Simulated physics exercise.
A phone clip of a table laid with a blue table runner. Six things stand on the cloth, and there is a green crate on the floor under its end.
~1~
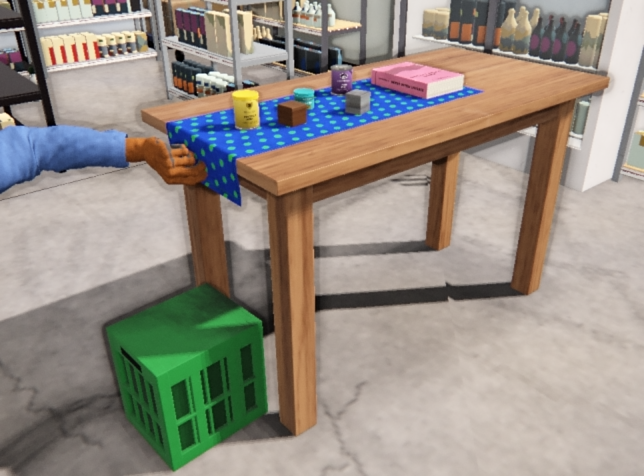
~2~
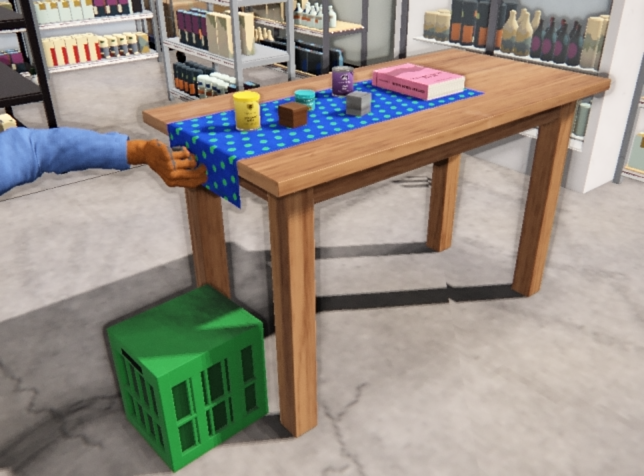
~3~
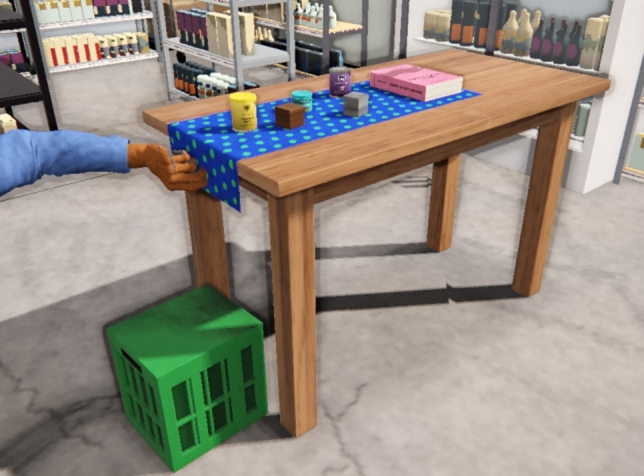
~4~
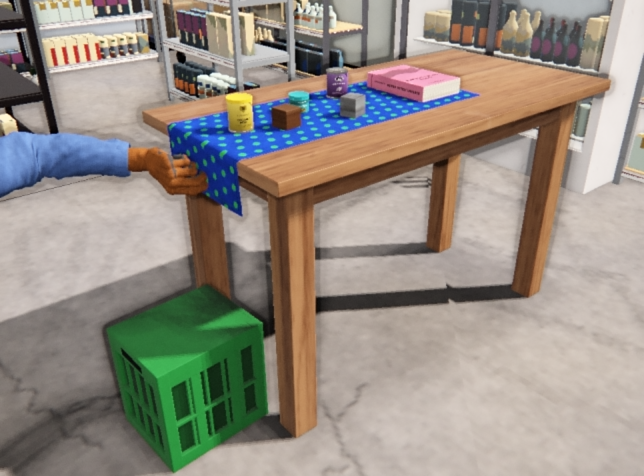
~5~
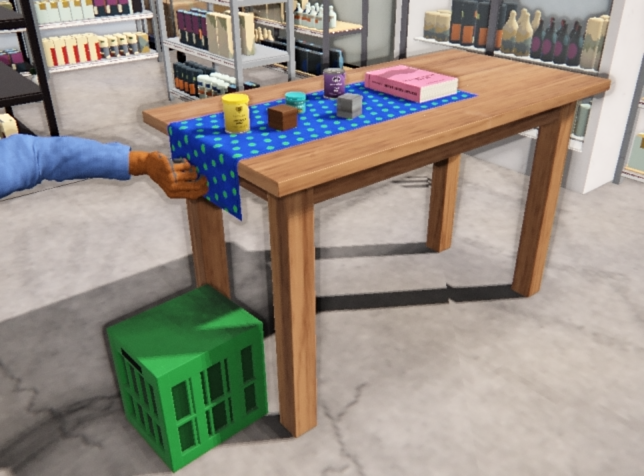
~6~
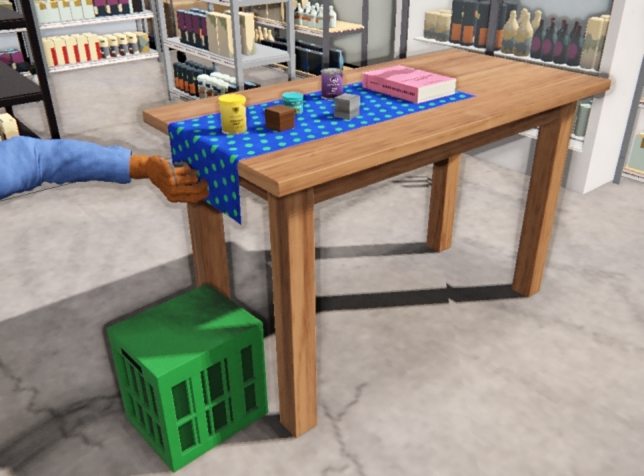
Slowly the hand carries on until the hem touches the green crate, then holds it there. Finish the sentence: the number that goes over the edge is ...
The number that goes over the edge is three.
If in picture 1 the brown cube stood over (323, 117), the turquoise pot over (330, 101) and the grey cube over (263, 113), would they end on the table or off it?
Result - brown cube down, turquoise pot still up, grey cube down.
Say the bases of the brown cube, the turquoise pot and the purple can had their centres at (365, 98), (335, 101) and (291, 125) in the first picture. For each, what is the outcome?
Here's the result: The brown cube remains in place, the turquoise pot remains in place and the purple can leaves the top.
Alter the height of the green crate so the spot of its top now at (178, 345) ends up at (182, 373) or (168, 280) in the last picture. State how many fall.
4 and 1.
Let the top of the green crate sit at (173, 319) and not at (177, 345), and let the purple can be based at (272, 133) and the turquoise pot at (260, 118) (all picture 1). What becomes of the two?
Result: Purple can gone, turquoise pot gone.
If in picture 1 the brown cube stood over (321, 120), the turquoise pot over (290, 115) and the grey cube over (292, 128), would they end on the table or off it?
Here's what happens: The brown cube leaves its perch, the turquoise pot leaves its perch, the grey cube leaves its perch.
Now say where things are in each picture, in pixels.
In the first frame, hem (241, 206); yellow can (245, 94); brown cube (292, 104); turquoise pot (304, 91); grey cube (358, 92); purple can (342, 67); top of the crate (177, 345).
In the second frame, hem (241, 209); yellow can (246, 95).
In the third frame, hem (241, 213); brown cube (289, 106).
In the fourth frame, hem (242, 217); turquoise pot (298, 94); top of the crate (178, 346).
In the fifth frame, hem (242, 221); grey cube (350, 96).
In the sixth frame, hem (242, 225); yellow can (232, 98); brown cube (279, 108); turquoise pot (292, 95); grey cube (347, 97); purple can (332, 71).
A little later, hem near (211, 271); yellow can and brown cube gone.
Next, hem on the crate; yellow can, brown cube and turquoise pot gone.
When it is over, hem on the crate; yellow can, brown cube and turquoise pot gone. The table loses three.
